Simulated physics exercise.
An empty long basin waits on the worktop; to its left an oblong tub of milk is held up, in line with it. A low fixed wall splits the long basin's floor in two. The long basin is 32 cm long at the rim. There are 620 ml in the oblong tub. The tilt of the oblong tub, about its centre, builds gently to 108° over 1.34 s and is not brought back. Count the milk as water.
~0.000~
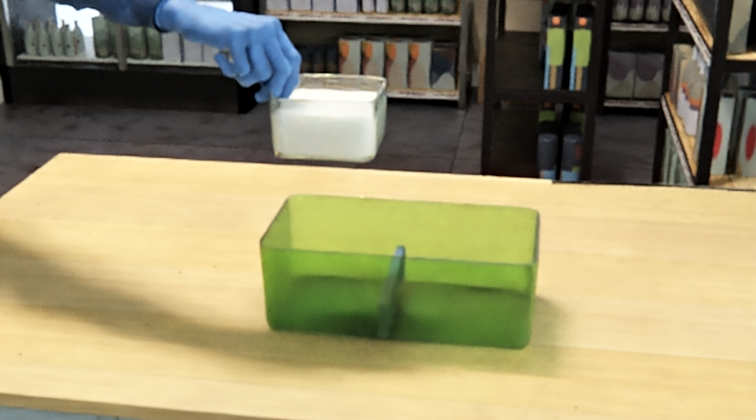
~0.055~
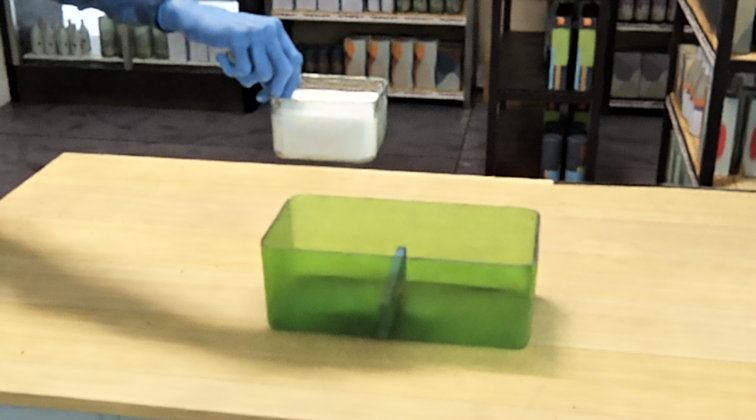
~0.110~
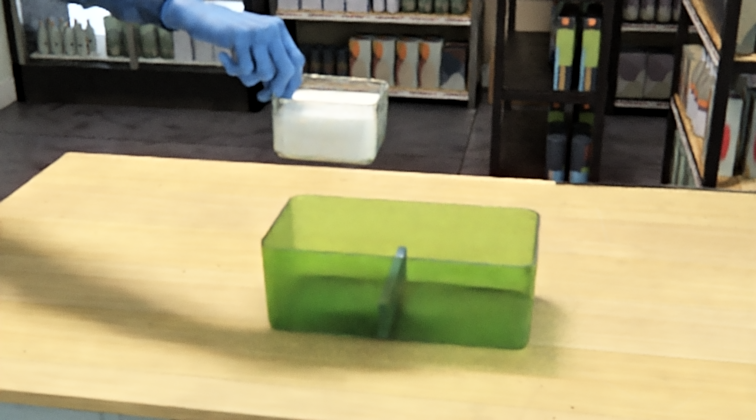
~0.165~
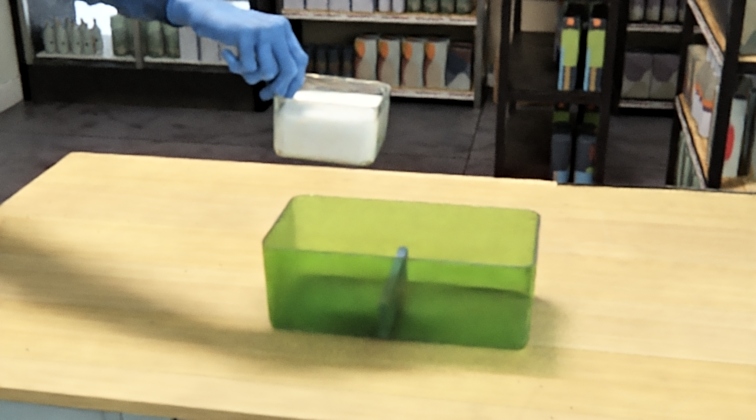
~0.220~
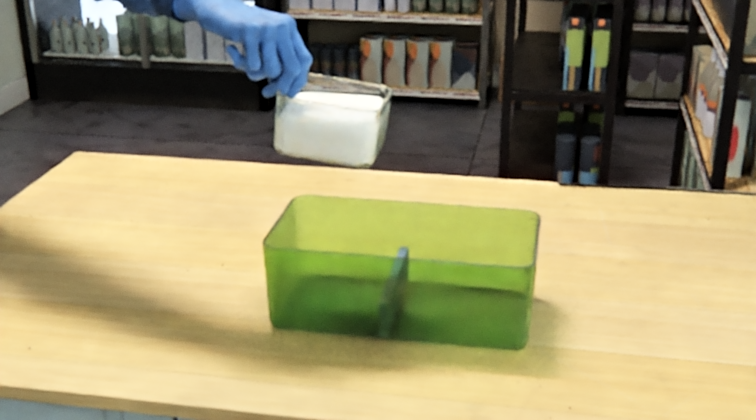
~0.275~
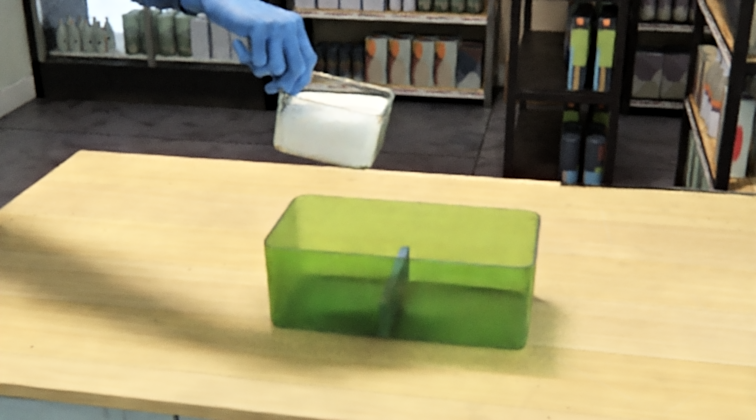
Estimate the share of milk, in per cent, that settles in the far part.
About 90 per cent.
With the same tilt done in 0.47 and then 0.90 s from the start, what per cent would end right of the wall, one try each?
First 90, then 90 per cent.
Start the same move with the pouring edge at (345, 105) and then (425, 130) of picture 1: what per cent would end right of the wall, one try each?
In turn about 60 and 100 per cent.
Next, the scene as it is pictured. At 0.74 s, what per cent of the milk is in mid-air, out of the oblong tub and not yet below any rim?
Some 30 per cent.
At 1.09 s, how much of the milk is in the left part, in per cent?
About 2 per cent.
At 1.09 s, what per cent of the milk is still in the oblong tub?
About 12 per cent.
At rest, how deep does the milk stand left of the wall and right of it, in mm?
Left about 2 mm, right about 20 mm.
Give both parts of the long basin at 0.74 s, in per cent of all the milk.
Some 0 per cent left and 12 right.
Then, 0.74 s in, the tilt is 63° and 58 per cent is still to pour, 0 is left of the wall and 12 right of it.
Then, 1.09 s in, the tilt is 99° and 11 per cent is still to pour, 2 is left of the wall and 78 right of it.
Then, 1.45 s in, the tilt is 108° and 0 per cent is still to pour, 8 is left of the wall and 90 right of it.
Then, 1.84 s in, the tilt is 108° and 0 per cent is still to pour, 9 is left of the wall and 90 right of it.
Finally, 9 per cent lies left of the wall, 90 right of it and 1 outside.
